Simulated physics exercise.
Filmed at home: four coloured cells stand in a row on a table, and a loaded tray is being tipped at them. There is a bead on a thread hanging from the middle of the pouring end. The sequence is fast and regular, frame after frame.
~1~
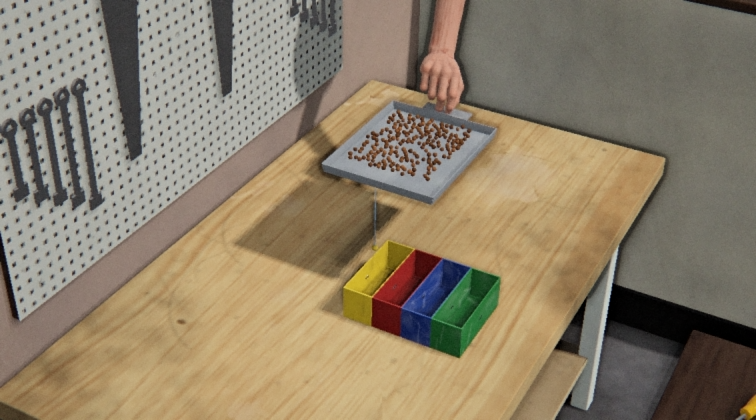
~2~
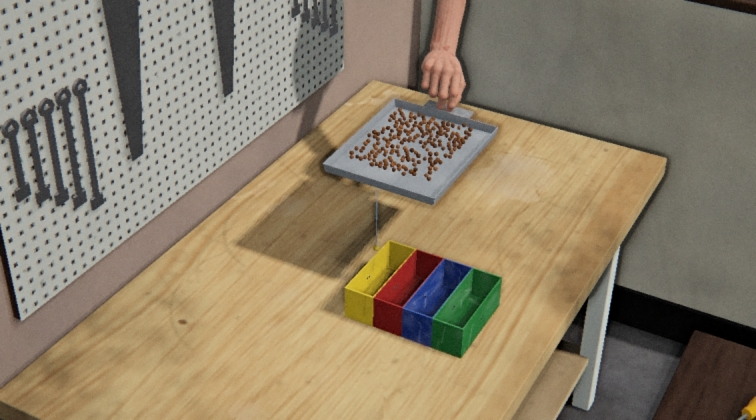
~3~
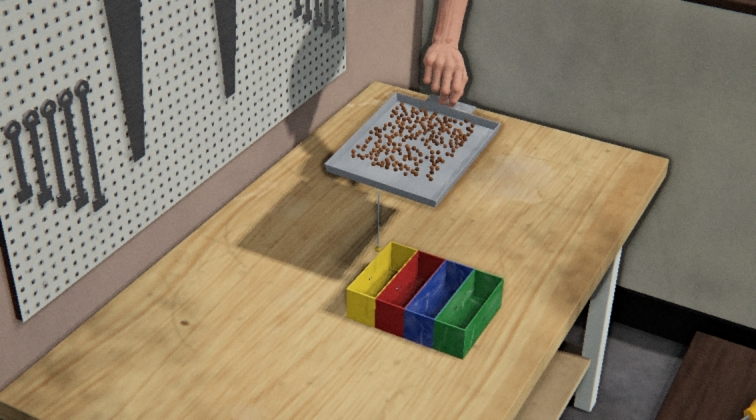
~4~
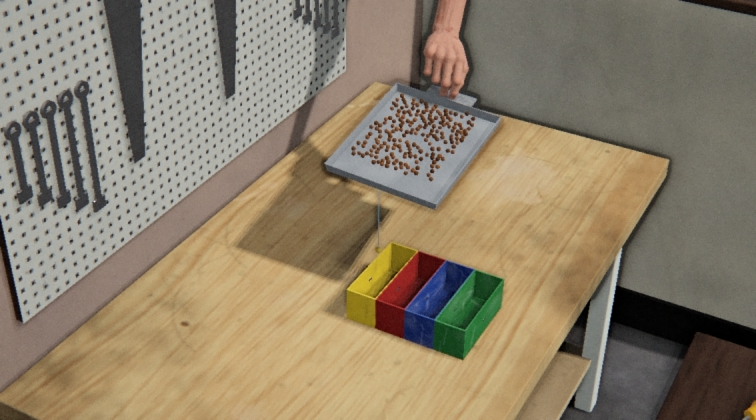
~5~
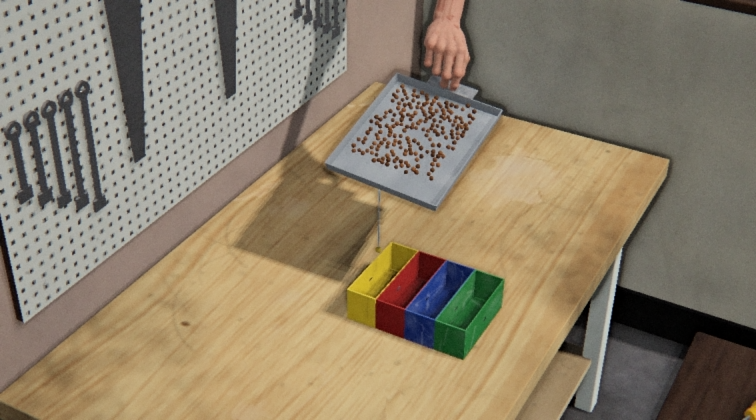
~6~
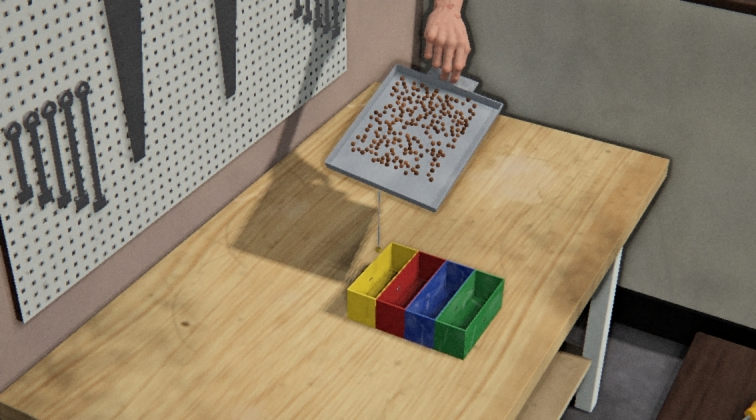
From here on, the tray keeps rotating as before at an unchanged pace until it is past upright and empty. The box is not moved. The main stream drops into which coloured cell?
It drops into the red cell.
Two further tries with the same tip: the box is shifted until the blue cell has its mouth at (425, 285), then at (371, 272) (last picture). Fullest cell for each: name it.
Try 1: The blue cell. Try 2: The cell in green.
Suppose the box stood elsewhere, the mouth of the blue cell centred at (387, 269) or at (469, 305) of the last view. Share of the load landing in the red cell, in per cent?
In order: 0 percent and 20 percent.
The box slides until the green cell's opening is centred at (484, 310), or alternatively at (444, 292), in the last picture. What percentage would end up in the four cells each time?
First 90 %, then 100 %.
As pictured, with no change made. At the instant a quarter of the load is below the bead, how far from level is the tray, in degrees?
75°, roughly.
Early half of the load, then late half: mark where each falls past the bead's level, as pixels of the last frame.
The leading part at (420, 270), the rest of it at (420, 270).
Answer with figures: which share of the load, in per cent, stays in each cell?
Yellow cell 10 %, red cell 60 %, blue cell 20 %, green cell 0 %.
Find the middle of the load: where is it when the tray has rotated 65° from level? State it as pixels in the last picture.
Look close to (418, 200) in the last picture.
Just after the last frame, tray tipped steeply; the larger part on the tray; just a few in the red cell; just a few in the blue cell; just a few in the yellow cell; about a tenth falling or outside the box.
A moment on, tray tipped past a quarter turn; roughly a third on the tray; roughly a quarter in the red cell; about a tenth in the blue cell; just a few in the yellow cell; just a few in the green cell; roughly a quarter falling or outside the box.
Further on, tray tipped past a quarter turn; roughly two thirds in the red cell; roughly a quarter in the blue cell; about a tenth in the yellow cell; just a few in the green cell; just a few falling or outside the box.
When it is over, tray tipped past a quarter turn; roughly two thirds in the red cell; roughly a quarter in the blue cell; about a tenth in the yellow cell; just a few in the green cell; just a few outside the box.
